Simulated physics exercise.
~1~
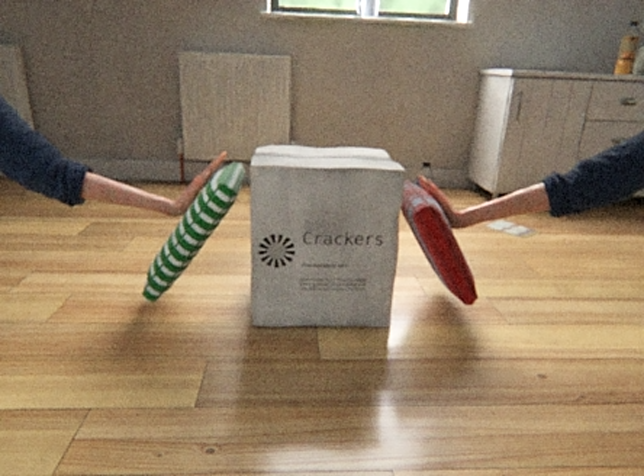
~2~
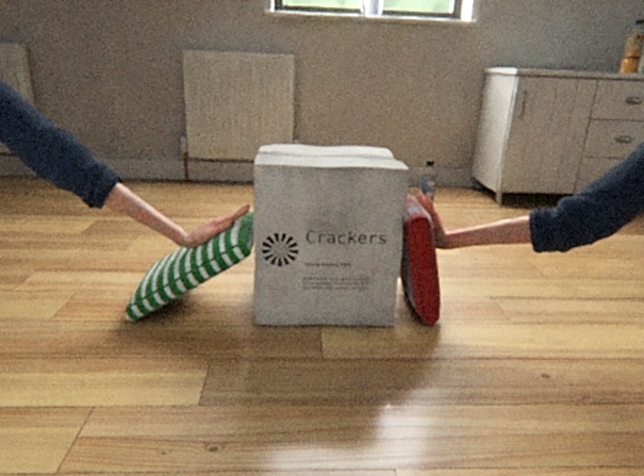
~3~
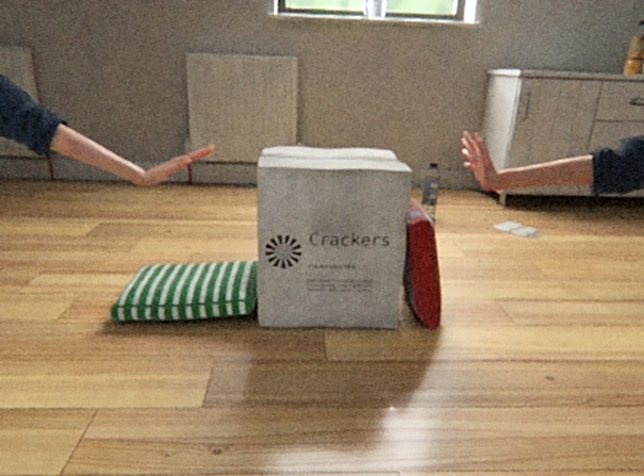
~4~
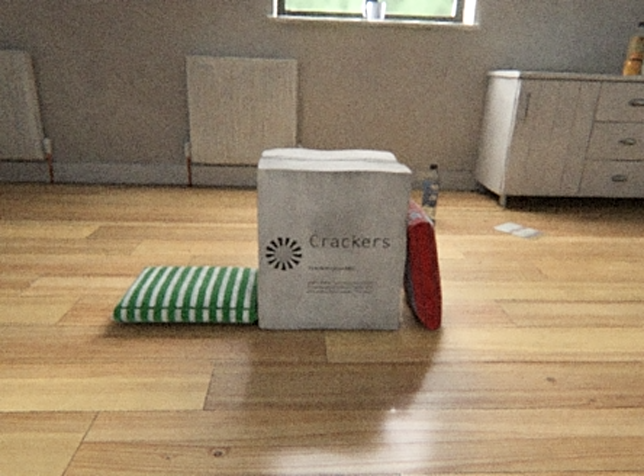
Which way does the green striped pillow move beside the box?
The green striped pillow moves down, ending up flat on the floor to the left of the box.
